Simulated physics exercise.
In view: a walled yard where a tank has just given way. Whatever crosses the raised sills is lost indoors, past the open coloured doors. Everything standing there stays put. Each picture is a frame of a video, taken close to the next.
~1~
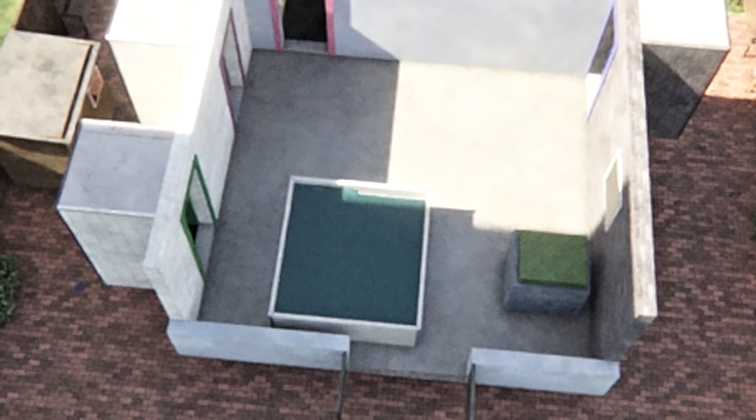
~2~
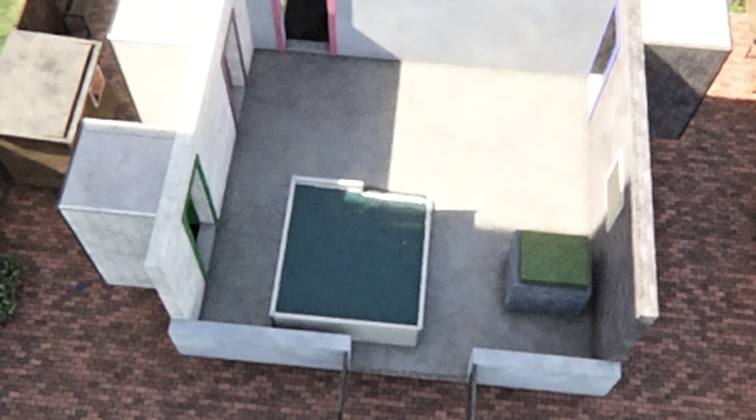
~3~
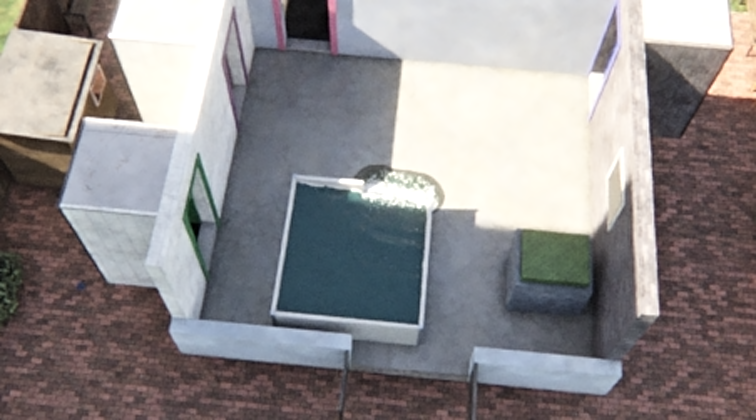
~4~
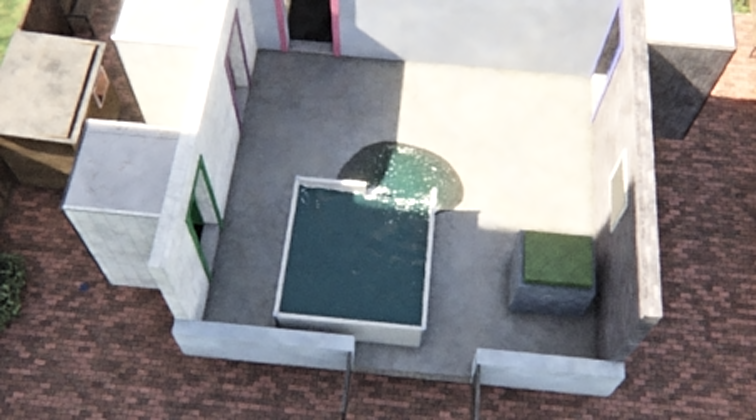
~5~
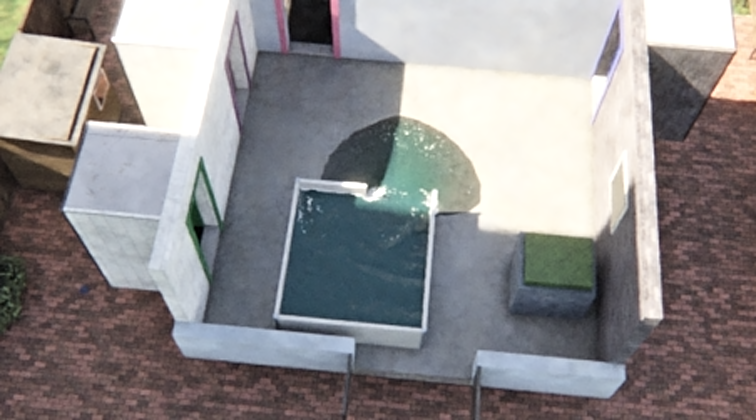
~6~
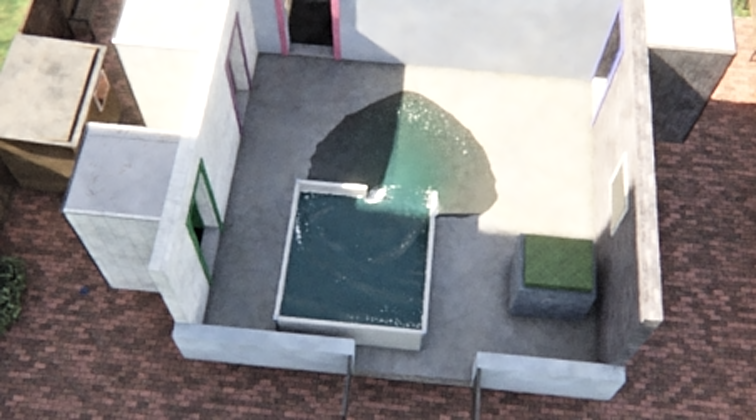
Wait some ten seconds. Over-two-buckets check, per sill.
Outcome: The pink door is going to overshoot the allowance, the blue door is going to overshoot the allowance, the green door is going to stay inside the allowance, the purple door is going to overshoot the allowance.
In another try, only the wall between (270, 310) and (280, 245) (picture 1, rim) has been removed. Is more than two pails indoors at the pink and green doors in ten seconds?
The pink door exceeds the limit, the green door exceeds the limit.
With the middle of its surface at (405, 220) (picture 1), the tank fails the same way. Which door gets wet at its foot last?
The green-painted one comes last.
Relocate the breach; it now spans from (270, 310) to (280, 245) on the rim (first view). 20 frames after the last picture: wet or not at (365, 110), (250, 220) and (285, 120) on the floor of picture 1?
In that order: Flooded, under water, covered.
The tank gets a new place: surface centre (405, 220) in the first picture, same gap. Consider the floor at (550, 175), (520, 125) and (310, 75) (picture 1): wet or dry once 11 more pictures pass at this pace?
In the order asked: Not reached, reached by the flood, reached by the flood.
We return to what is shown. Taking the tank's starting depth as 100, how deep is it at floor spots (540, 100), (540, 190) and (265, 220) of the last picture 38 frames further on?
Respectively 25, 8 and 4 per cent.
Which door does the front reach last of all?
The green-painted one.
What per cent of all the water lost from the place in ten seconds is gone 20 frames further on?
It comes to around 25 per cent.
A moment on, water covers 35 % of the floor; the pink door not reached, the blue door not reached, the green door not reached, the purple door not reached.
Next, water covers 45 % of the floor; the pink door under two buckets in, the blue door wet at the sill, nothing in, the green door not reached, the purple door wet at the sill, nothing in.
Then, water covers 50 % of the floor; the pink door over two buckets in, the blue door far over two buckets in, the green door not reached, the purple door under two buckets in.
Later, water covers 85 % of the floor; the pink door far over two buckets in, the blue door far over two buckets in, the green door wet at the sill, nothing in, the purple door over two buckets in.
In the end, water covers 95 % of the floor; the pink door far over two buckets in, the blue door far over two buckets in, the green door wet at the sill, nothing in, the purple door far over two buckets in.
